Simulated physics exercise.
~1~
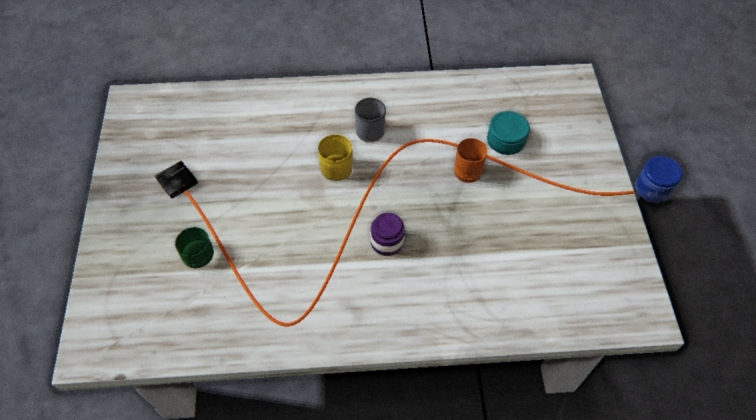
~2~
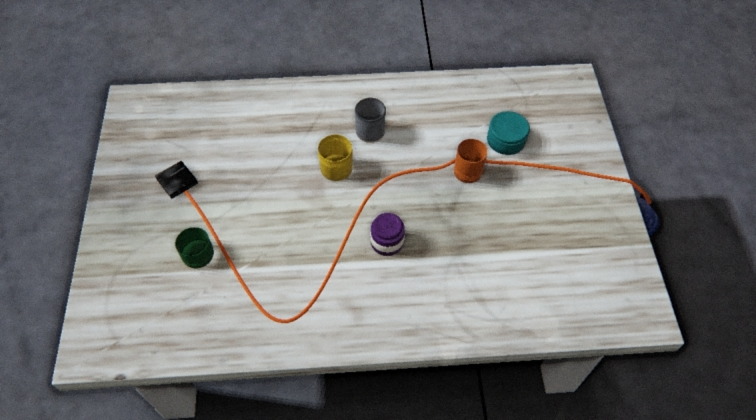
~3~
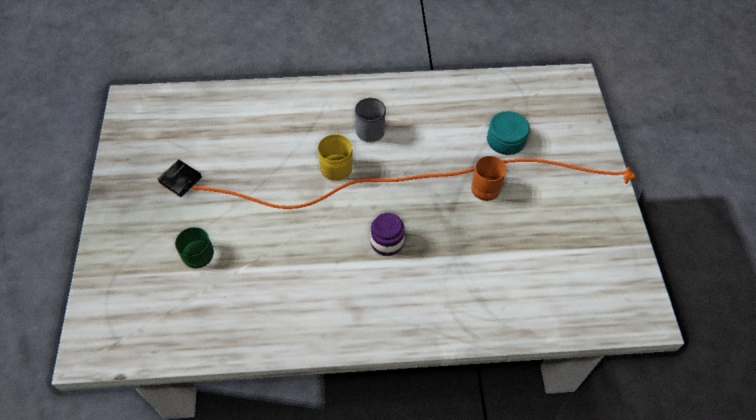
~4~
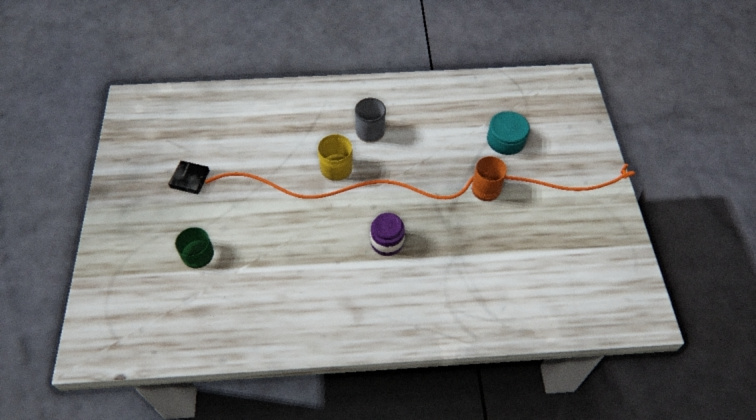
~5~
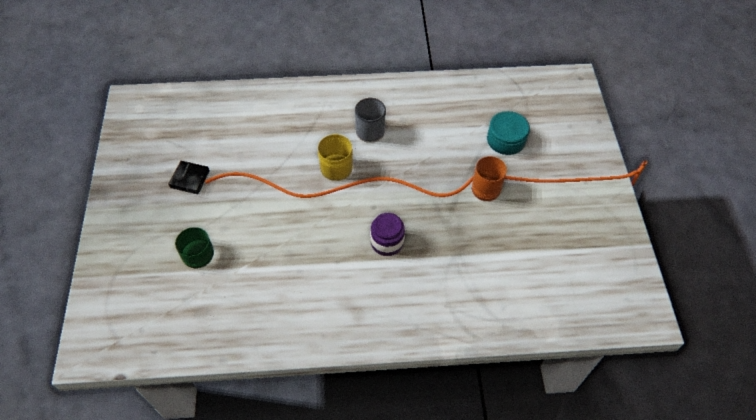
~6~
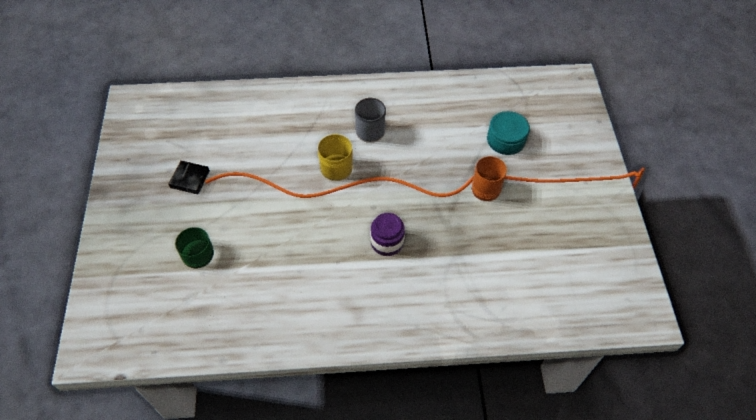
Blue tub dropping off the right edge of a table, pulling an orange cord taut and nudging an orange cup and black phone rightward.
